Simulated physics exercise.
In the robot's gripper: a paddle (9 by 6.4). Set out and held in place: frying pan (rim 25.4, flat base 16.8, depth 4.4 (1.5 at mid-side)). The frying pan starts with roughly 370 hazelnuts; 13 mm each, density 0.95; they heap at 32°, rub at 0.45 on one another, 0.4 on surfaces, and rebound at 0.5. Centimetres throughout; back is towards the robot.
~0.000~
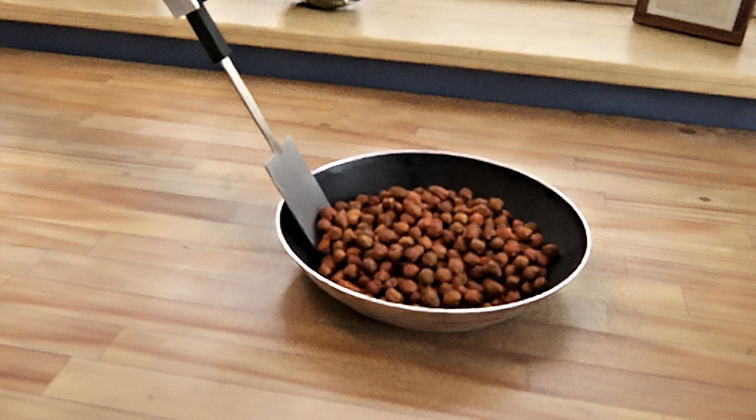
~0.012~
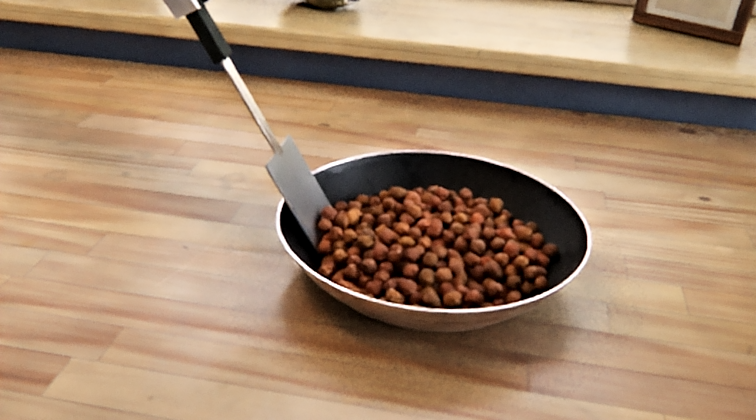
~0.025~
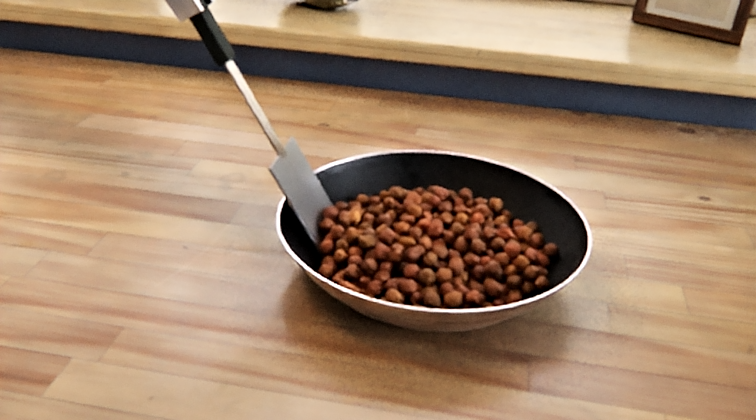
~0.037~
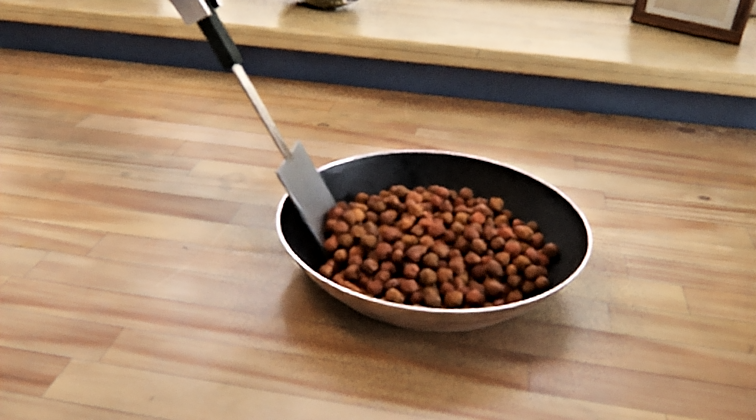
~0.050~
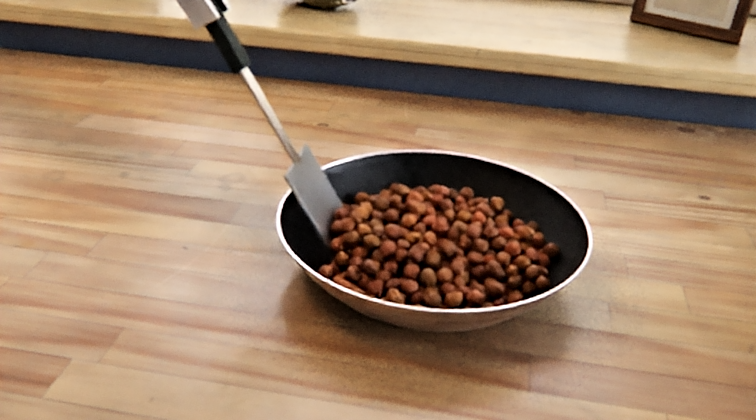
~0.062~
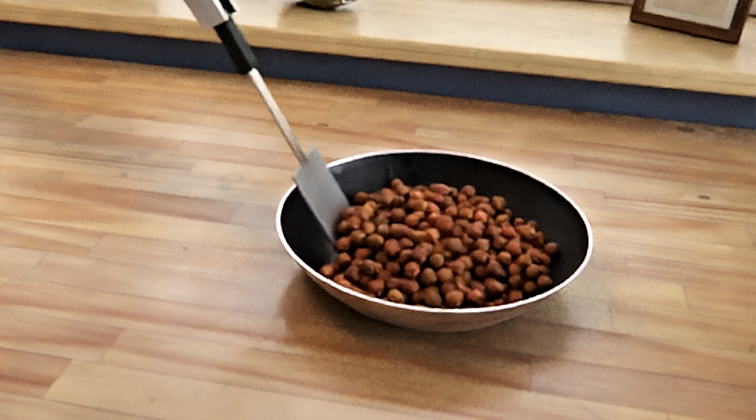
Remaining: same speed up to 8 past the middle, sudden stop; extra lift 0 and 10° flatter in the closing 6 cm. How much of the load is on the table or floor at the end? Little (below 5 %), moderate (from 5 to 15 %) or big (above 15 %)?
Share on the table or floor: Little (below 5 %).
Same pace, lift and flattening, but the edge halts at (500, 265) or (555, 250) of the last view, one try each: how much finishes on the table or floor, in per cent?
About 0 and 25 per cent.
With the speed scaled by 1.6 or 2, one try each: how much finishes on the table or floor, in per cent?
Some 10 and 15 per cent.
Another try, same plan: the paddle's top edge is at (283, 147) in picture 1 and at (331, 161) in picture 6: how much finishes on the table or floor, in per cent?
About 15 per cent.
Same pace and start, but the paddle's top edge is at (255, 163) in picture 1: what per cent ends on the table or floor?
About 0 per cent.
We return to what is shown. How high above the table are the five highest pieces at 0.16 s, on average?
Some 5 cm.
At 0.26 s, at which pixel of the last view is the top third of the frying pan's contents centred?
Around (502, 236).
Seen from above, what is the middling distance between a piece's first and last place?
About 3 cm.
After 0.16 s, sloping 60°, highest piece 5 above the table; 373 in the frying pan.
After 0.26 s, sloping 56°, highest piece 6 above the table; 373 in the frying pan.
After 0.51 s, sloping 50°, highest piece 6 above the table; 366 in the frying pan, 4 on the table or floor, 3 on the blade or in flight.
After 1.56 s, sloping 50°, highest piece 6 above the table; 365 in the frying pan, 8 on the table or floor.
In the end, 365 in the frying pan, 8 on the table or floor. That is 2 % on the table or floor.
